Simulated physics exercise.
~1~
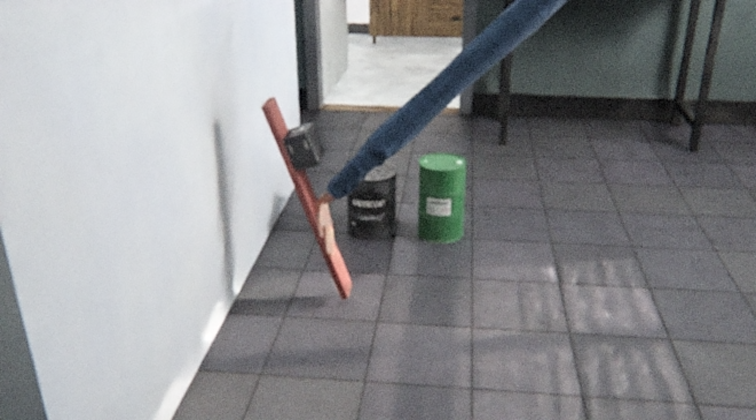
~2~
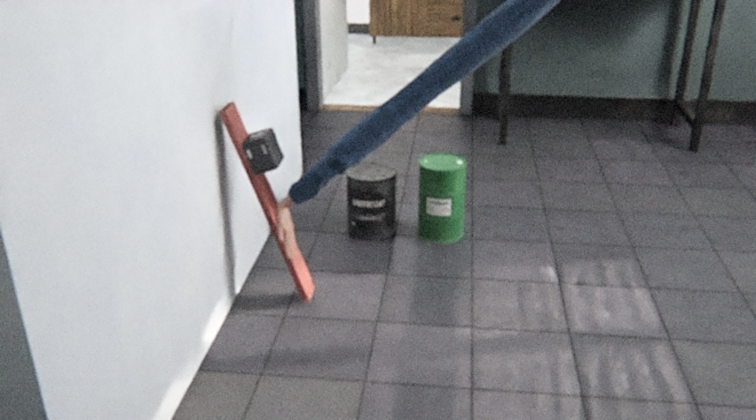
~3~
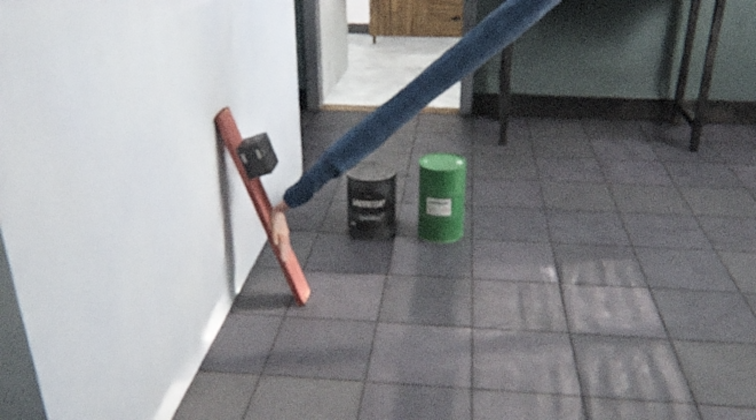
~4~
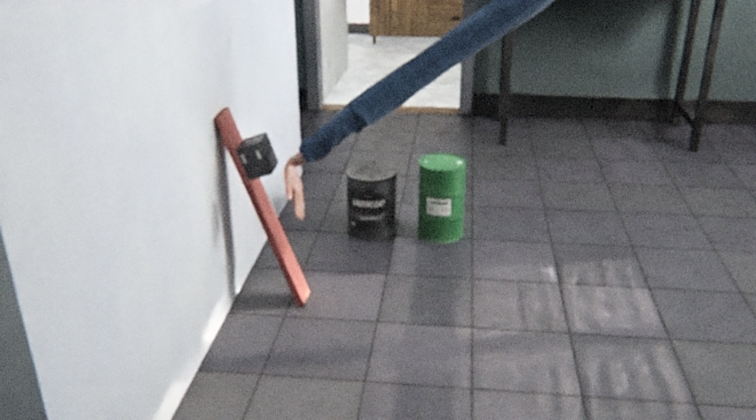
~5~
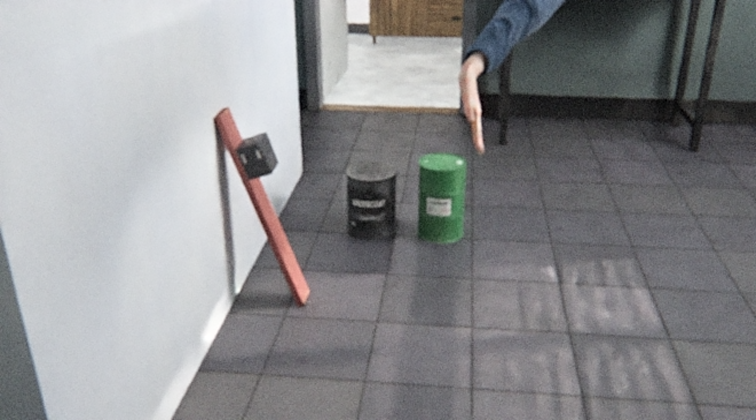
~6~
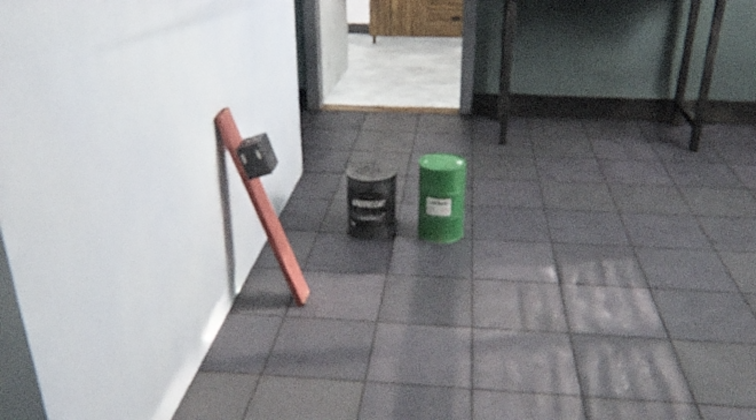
In this clip, a hand moves a red plank with a small dark block attached leftward to lean against a pale wall, then lets go and withdraws. The plank stays leaning, while a black pail and green canister remain in place on the tiled floor.
